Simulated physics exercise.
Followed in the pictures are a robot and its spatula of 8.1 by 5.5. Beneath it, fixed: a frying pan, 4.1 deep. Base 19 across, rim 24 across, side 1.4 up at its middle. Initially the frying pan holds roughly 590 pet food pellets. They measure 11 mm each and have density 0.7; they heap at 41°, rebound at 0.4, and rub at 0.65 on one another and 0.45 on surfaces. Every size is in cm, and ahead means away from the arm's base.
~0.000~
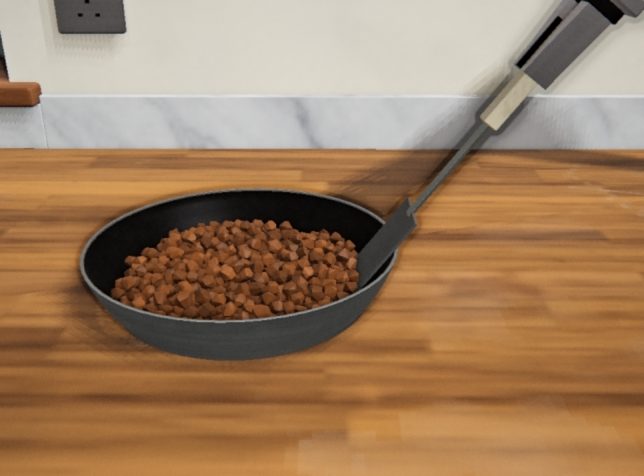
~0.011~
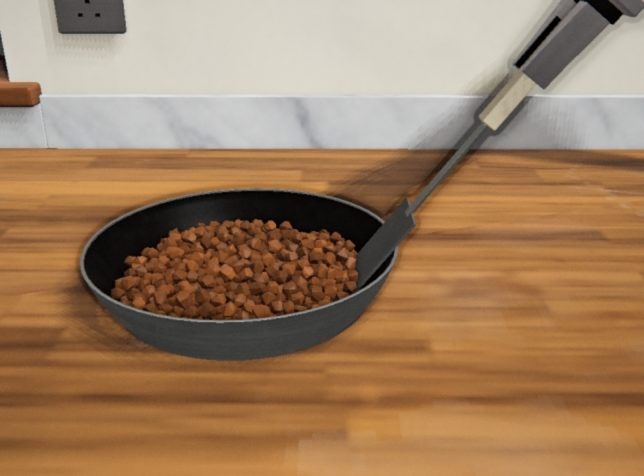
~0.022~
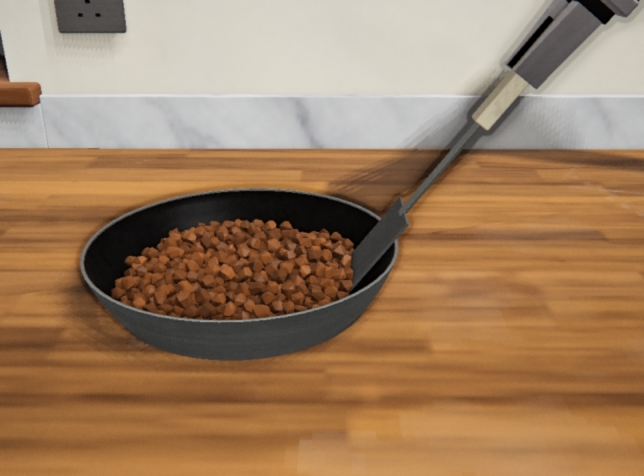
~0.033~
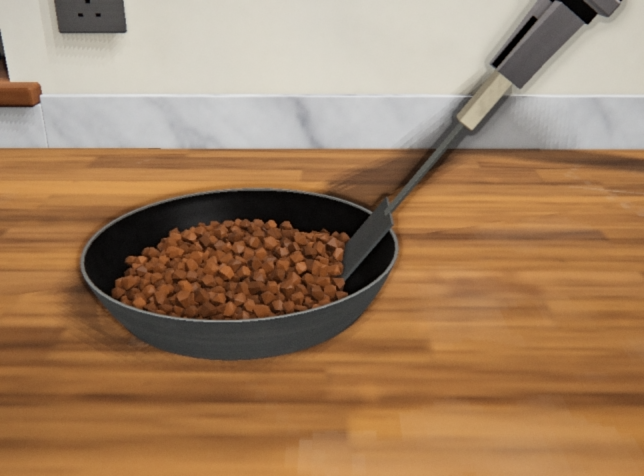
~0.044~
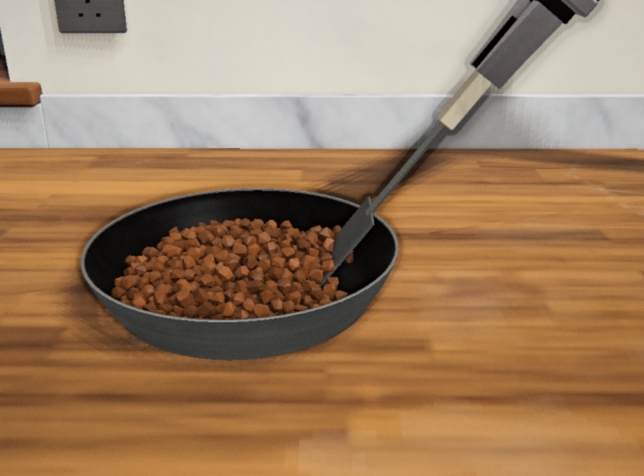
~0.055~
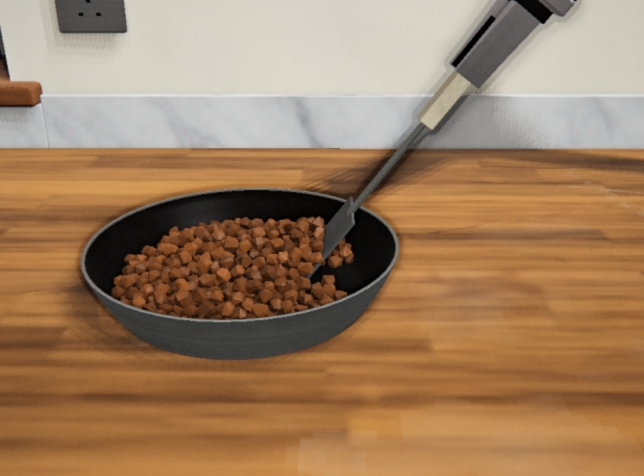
A robot arm's dark spatula slid leftward through a heap of brown pellets in a black frying pan on a wooden counter, nudging some aside and leaving a few behind its blade.
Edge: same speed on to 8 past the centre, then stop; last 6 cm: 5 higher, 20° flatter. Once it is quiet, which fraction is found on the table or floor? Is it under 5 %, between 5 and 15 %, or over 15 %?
It is over 15 %.
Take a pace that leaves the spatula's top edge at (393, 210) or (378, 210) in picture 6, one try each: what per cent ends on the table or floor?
Respectively, around 5 and 15 per cent.
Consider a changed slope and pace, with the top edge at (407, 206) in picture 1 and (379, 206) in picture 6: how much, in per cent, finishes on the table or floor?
It comes to something like 10 %, give or take.
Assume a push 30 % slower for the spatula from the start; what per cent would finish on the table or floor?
In that case, around 20 per cent would end on the table or floor.
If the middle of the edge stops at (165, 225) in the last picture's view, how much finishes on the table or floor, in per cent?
Around 15 percent ends on the table or floor.
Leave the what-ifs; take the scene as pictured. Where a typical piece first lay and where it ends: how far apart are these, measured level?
I'd guess close to 2 centimetres.
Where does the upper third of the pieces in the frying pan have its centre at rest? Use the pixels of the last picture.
It is centred near (174, 259) in the last view.
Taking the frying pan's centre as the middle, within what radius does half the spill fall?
I reckon close to 36 centimetres.
By 0.08 s, sloping 53°, highest piece 7 above the table; 592 in the frying pan.
By 0.11 s, sloping 48°, highest piece 9 above the table; 591 in the frying pan, 1 on the blade or in flight.
By 0.32 s, sloping 33°, highest piece 8 above the table; 466 in the frying pan, 62 on the table or floor, 64 on the blade or in flight.
By 1.37 s, sloping 33°, highest piece 4 above the table; 466 in the frying pan, 126 on the table or floor.
Final count, 466 in the frying pan, 126 on the table or floor. That is 21 % on the table or floor.
